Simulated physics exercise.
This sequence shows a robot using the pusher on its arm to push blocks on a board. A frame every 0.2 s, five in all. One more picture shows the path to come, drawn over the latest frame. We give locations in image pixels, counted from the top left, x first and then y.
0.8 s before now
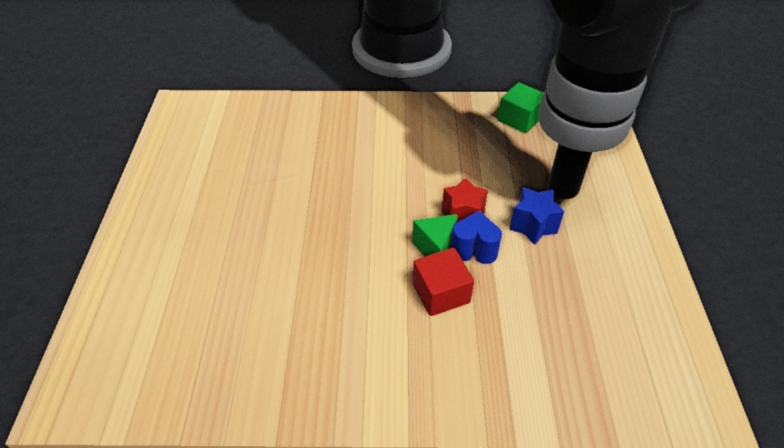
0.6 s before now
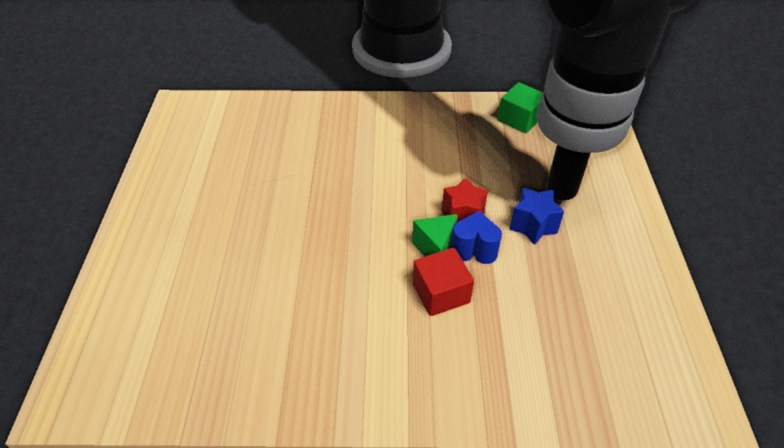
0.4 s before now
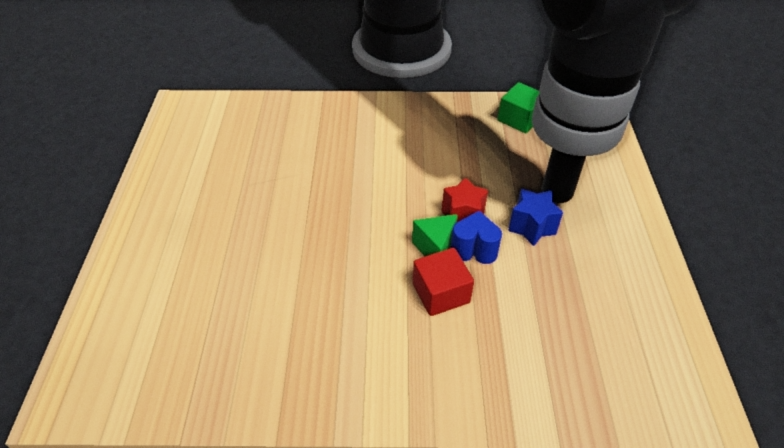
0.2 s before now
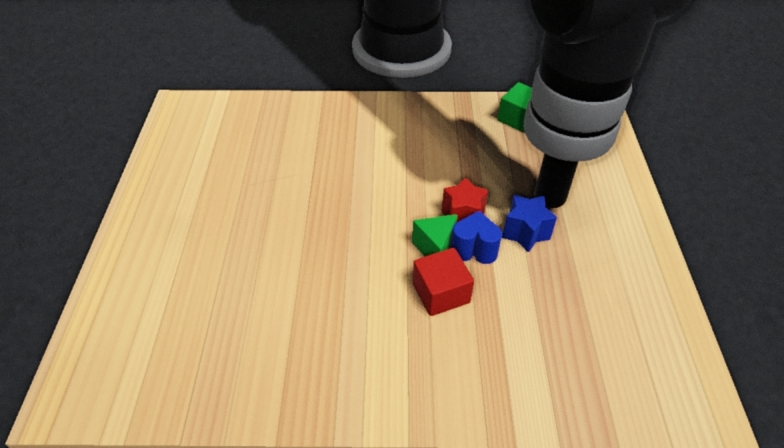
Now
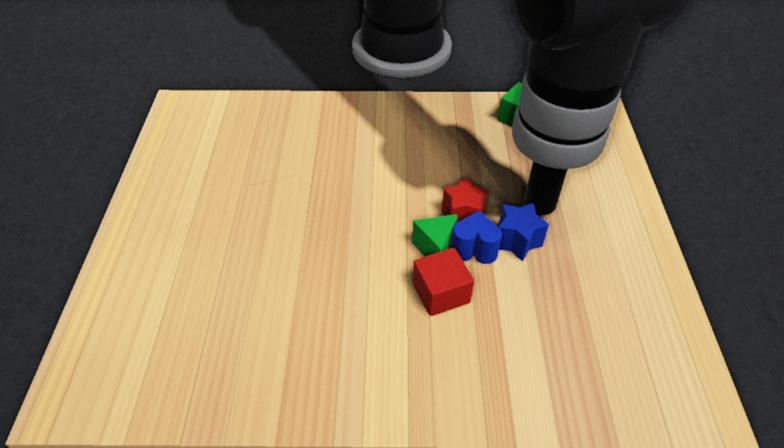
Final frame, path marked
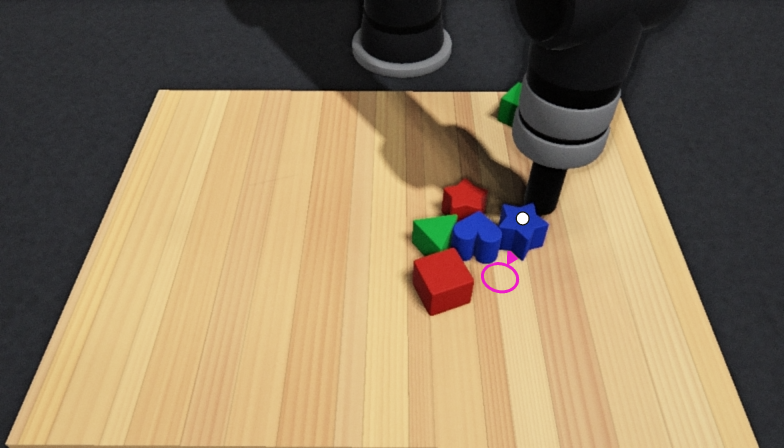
On a wooden board, a robot arm pushes the blue star left and slightly down.
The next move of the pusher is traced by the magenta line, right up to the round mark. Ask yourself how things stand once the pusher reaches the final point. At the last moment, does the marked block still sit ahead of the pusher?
Yes, it checks out.
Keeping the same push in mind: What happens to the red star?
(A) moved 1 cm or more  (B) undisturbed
Letter B.
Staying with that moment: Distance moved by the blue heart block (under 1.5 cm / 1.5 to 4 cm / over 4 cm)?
Its displacement is between 1.5 and 4 cm.
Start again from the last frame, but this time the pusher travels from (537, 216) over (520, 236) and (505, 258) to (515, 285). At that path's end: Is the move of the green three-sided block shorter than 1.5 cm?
I believe so.
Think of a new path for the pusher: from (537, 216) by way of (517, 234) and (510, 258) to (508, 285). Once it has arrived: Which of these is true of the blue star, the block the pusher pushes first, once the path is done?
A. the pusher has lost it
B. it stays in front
B: It stays in front.
The drawn path runs from (537, 216) directly to (500, 277); the dot is on the blue star.
What follows on the original path. Halfway along, pusher at (521, 235); green three-sided block at (433, 226); blue heart block at (468, 240), turned 50° clockwise; blue star at (513, 254), turned 25° anticlockwise.
At the end, pusher at (502, 267); green three-sided block at (433, 226); red square block not moved; red star not moved; blue heart block at (468, 240), turned 50° clockwise; blue star at (501, 284), turned 55° anticlockwise.
